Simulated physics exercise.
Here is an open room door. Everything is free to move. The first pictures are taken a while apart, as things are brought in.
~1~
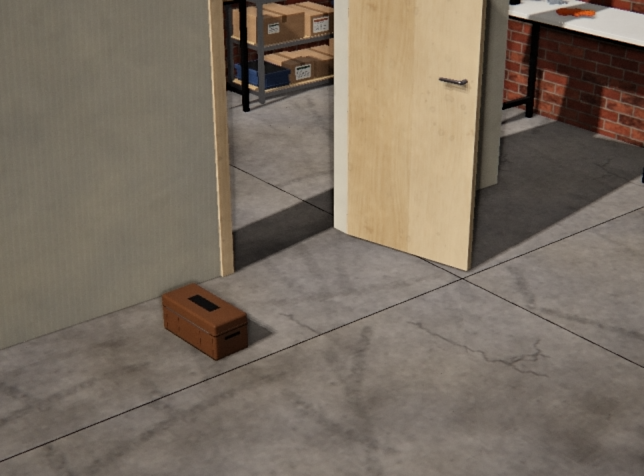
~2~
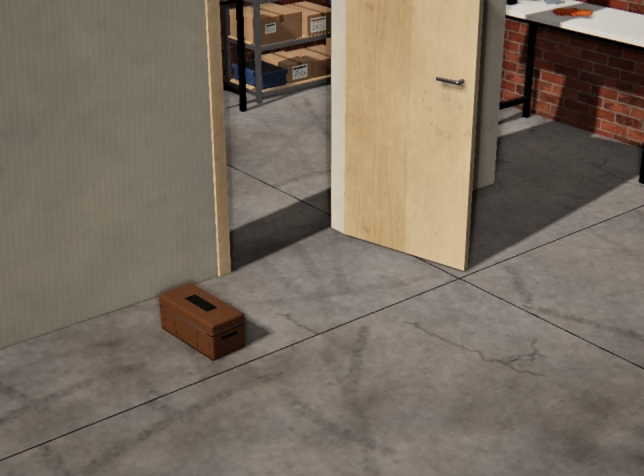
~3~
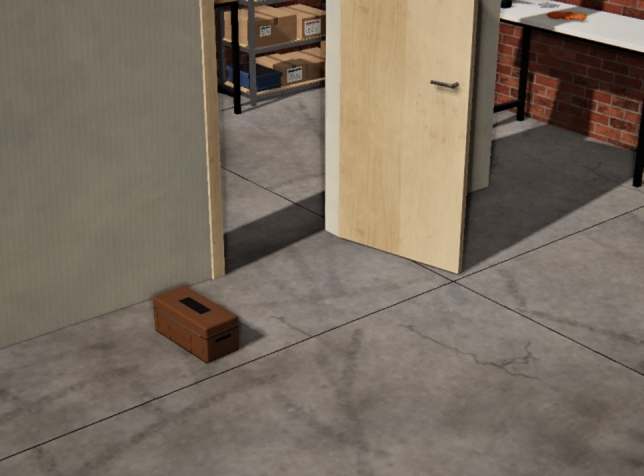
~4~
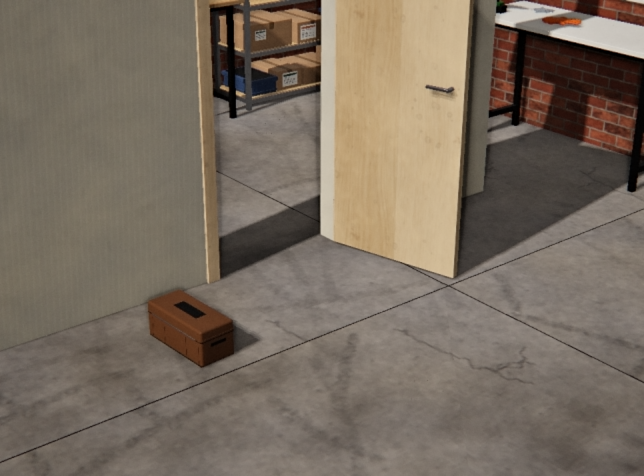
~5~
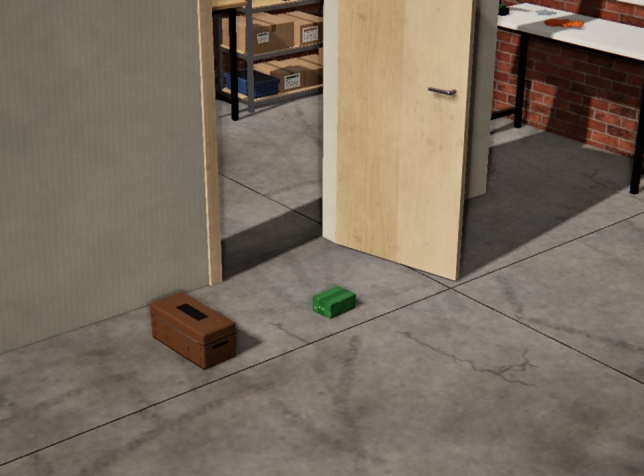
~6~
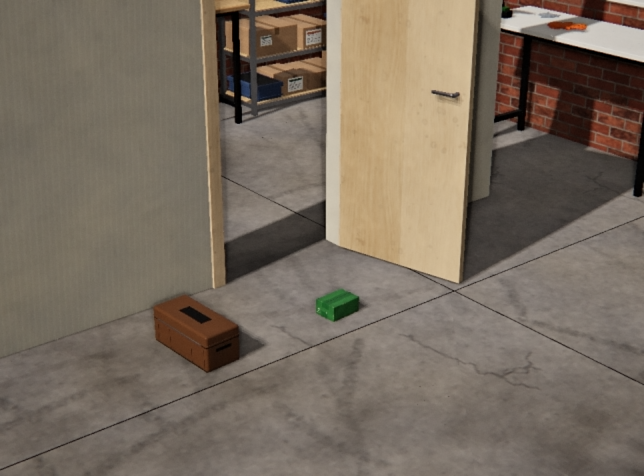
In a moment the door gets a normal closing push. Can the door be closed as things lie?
It reaches the frame.
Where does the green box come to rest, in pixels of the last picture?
At about (281, 310).
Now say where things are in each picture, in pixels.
Door wide open and still; brown toolbox (205, 321), in the first frame.
Door wide open and still; brown toolbox (202, 320), in the second frame.
Door wide open and still; brown toolbox (196, 323), in the third frame.
Door wide open and still; brown toolbox (191, 327), in the fourth frame.
Door wide open and still; brown toolbox (193, 329), in the fifth frame.
Door wide open and still; green box (338, 305); brown toolbox (196, 332), in the sixth frame.
Then, 0.60 s on from there, open by 81°.
Then, 1.00 s on from there, open by 53°; green box shifted a little near (322, 306).
Then, 1.20 s on from there, open by 38°; green box shifted about its own width near (293, 308).
Then, 1.50 s on from there, open by 15°; green box shifted well along near (281, 310).
In the end, open by 0°; moved from the start, green box; brown toolbox unmoved. At the end, from the last picture's camera, green box near (281, 310).
